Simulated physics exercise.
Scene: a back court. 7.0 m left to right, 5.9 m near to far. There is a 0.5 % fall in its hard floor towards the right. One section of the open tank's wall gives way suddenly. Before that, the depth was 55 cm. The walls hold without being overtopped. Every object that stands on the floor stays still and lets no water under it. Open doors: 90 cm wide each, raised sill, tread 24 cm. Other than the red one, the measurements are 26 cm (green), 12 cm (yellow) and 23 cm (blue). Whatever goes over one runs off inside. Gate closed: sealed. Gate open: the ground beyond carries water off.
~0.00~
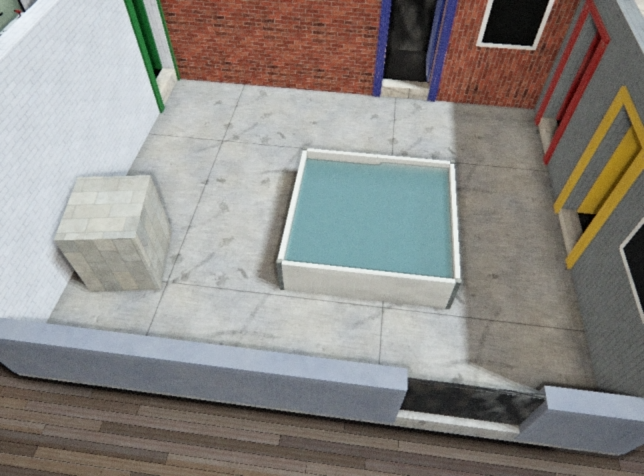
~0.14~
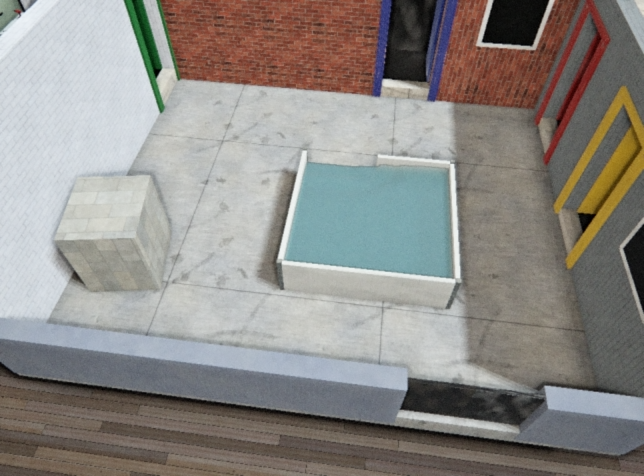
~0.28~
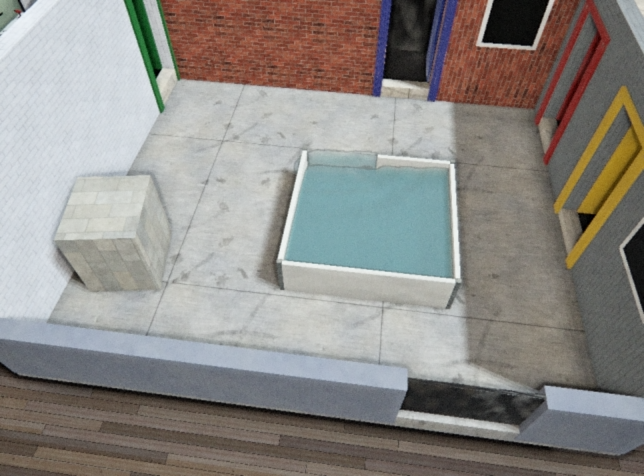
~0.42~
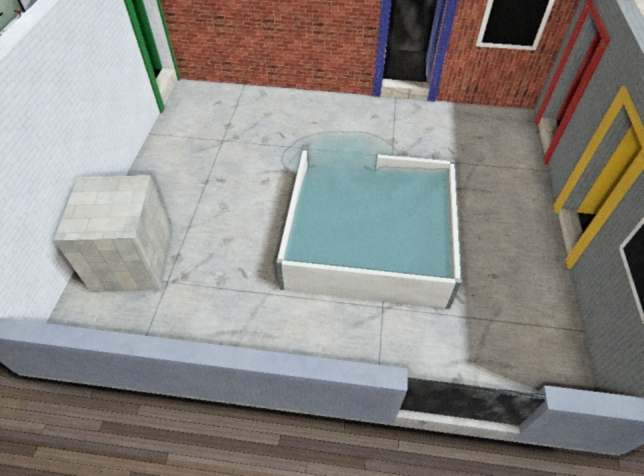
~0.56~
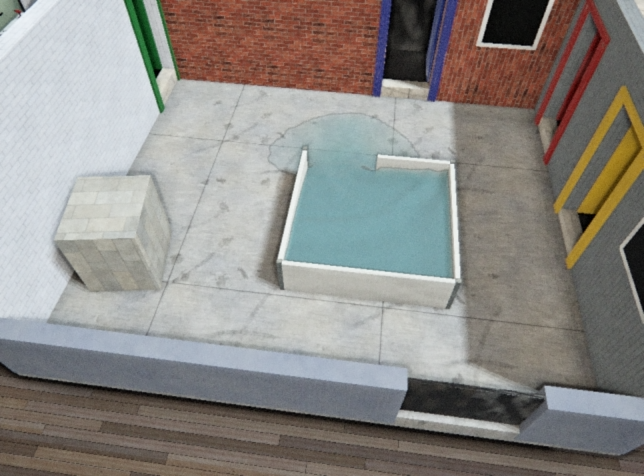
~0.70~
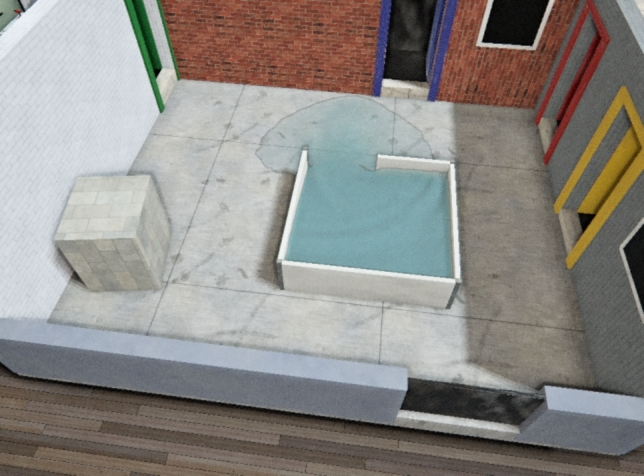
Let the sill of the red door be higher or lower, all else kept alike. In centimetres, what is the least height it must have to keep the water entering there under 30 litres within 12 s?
12 cm.
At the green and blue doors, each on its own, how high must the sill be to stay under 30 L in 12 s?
Some 20 cm for green, some 16 cm for blue.
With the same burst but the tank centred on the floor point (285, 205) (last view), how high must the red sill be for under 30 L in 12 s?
At least some 9.5 centimetres tall.
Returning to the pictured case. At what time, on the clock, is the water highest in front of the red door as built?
Crest at t of about 3.4 s.
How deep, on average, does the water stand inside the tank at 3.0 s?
The mean depth is roughly 28 cm.
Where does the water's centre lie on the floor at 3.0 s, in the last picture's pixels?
Near (345, 172).
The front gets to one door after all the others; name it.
It is the yellow one.
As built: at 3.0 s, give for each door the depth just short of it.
At the red door the depth is 15 cm, at green 28 cm, at yellow 0 cm and at blue 19 cm.
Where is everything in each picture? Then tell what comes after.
The first picture shows the open tank at (373, 212) is whole and still, 55 cm deep; the red door at (564, 94) is dry.
In the second picture, water pours out on the far side and has run 0.3 m, to a hidden place; about 10 cm deep outside, 55 cm at the back.
In the third picture, the front is at a hidden place, 0.7 m from the gap on the far side; 0.9 m2 of floor is wet, 55 cm left at the back.
In the fourth picture, the front is at (355, 134), 1.2 m from the gap on the far side; 1.9 m2 of floor is wet, 55 cm left at the back.
In the fifth picture, water pours out on the far side and has run 1.7 m, to (341, 116); about 5 cm deep outside, 55 cm at the back.
In the sixth picture, the front is at (347, 99), 2.3 m from the gap on the far side; 4.3 m2 of floor is wet, 54 cm left at the back; the red door at (564, 94), 3.8 m from the gap, is still 2.2 m from the nearest water.
After 1.4 s water covers 20 % of the floor, deepest (32 cm) near (324, 174); it has not reached the red door.
After 3.0 s water covers 35 % of the floor, deepest (30 cm) near (177, 83); 15 cm at the red door, 0 litres in over its 20 cm sill.
After 12.0 s water covers 95 % of the floor, deepest (12 cm) near (331, 387); 7 cm at the red door, 0 litres in over its 20 cm sill.
At the red door as built, the water arrived by 2.6 s and peaked near 19 cm at 3.4 s.
Run again over the same 12 s with other heights there, 56 litres in over 10 cm, 15 litres over 13.5 cm. The limit of 30 litres is kept from about 12 cm up.
